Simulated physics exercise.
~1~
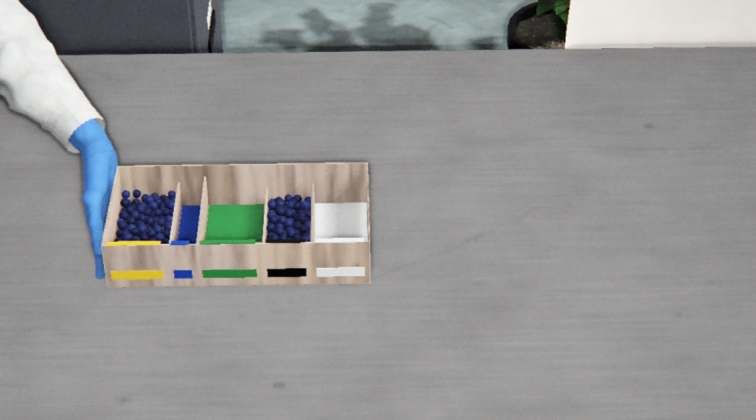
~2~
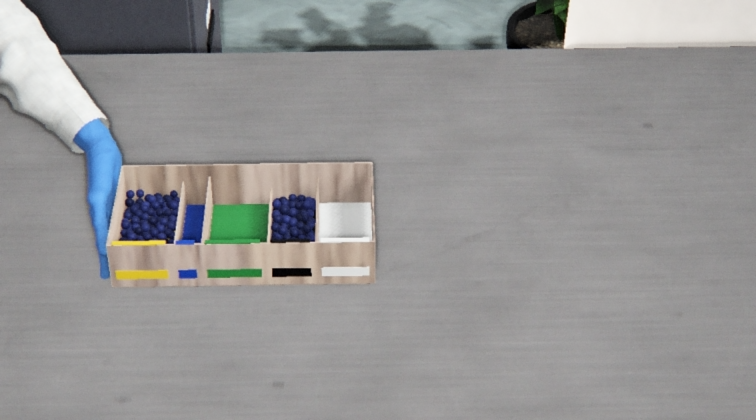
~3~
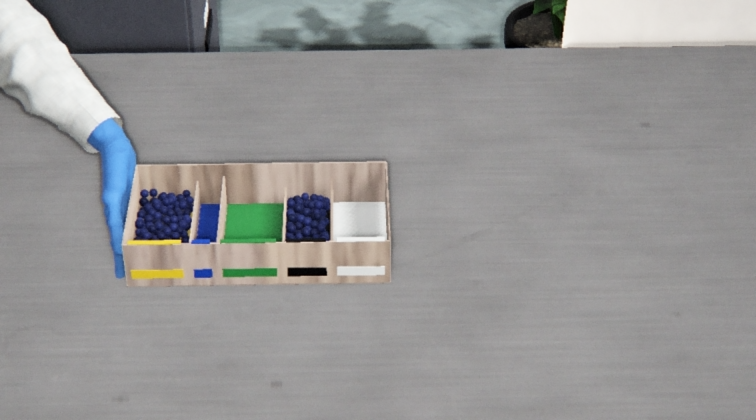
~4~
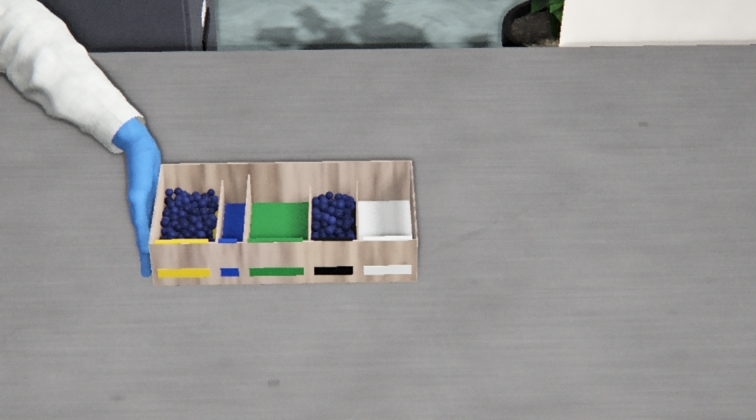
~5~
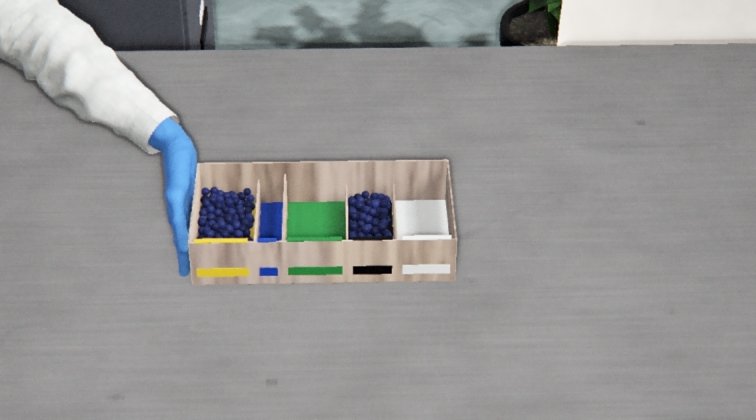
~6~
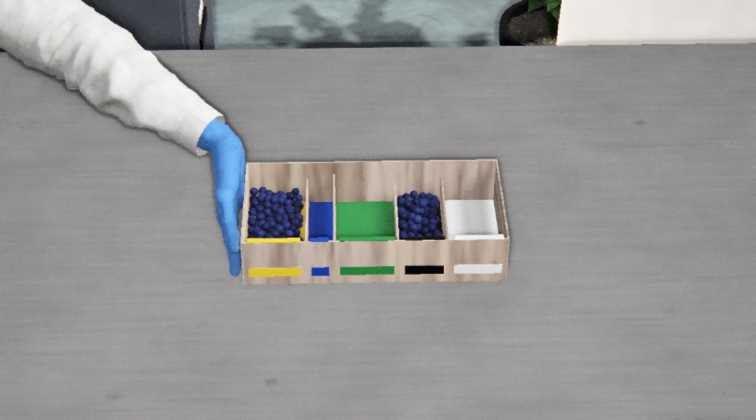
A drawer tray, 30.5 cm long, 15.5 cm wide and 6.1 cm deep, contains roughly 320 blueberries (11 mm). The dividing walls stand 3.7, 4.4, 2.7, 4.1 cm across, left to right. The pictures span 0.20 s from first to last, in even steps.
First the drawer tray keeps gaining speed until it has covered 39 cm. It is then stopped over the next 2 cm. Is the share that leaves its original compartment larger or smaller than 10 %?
The share is larger.
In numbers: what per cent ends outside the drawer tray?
Some 5 per cent of it.
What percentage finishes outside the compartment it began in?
The share is some 15 per cent.
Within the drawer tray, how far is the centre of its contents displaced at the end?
It moves some 1.0 cm.
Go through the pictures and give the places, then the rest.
In the first frame, drawer tray at (236, 248); tilt 0 degrees; moved 0.0 cm; black 40 %, yellow 60 %.
In the second frame, drawer tray at (241, 248); tilt 0 degrees; moved 0.7 cm.
In the third frame, drawer tray at (257, 247); tilt 0 degrees; moved 2.7 cm.
In the fourth frame, drawer tray at (284, 246); tilt 0 degrees; moved 6.1 cm.
In the fifth frame, drawer tray at (323, 245); tilt 0 degrees; moved 10.8 cm.
In the sixth frame, drawer tray at (375, 245); tilt 0 degrees; moved 16.8 cm; black 40 %, yellow 60 %.
Then, 0.09 s after the last picture, tilt 0 degrees; black 40 %, yellow 60 %; 0 % away from where they began.
Then, 0.15 s after the last picture, tilt 0 degrees; black 40 %, yellow 60 %; 0 % away from where they began.
Then, 0.21 s after the last picture, tilt 0 degrees; blue 5 %, black 35 %, yellow 50 %, in the air 5 %; 15 % away from where they began.
Then, 0.27 s after the last picture, tilt 0 degrees; blue 5 %, green 5 %, black 35 %, yellow 50 %, in the air 5 %; 15 % away from where they began.
In the end, blue 5 %, outside 5 %, green 5 %, black 35 %, yellow 50 %; 15 % away from where they began.
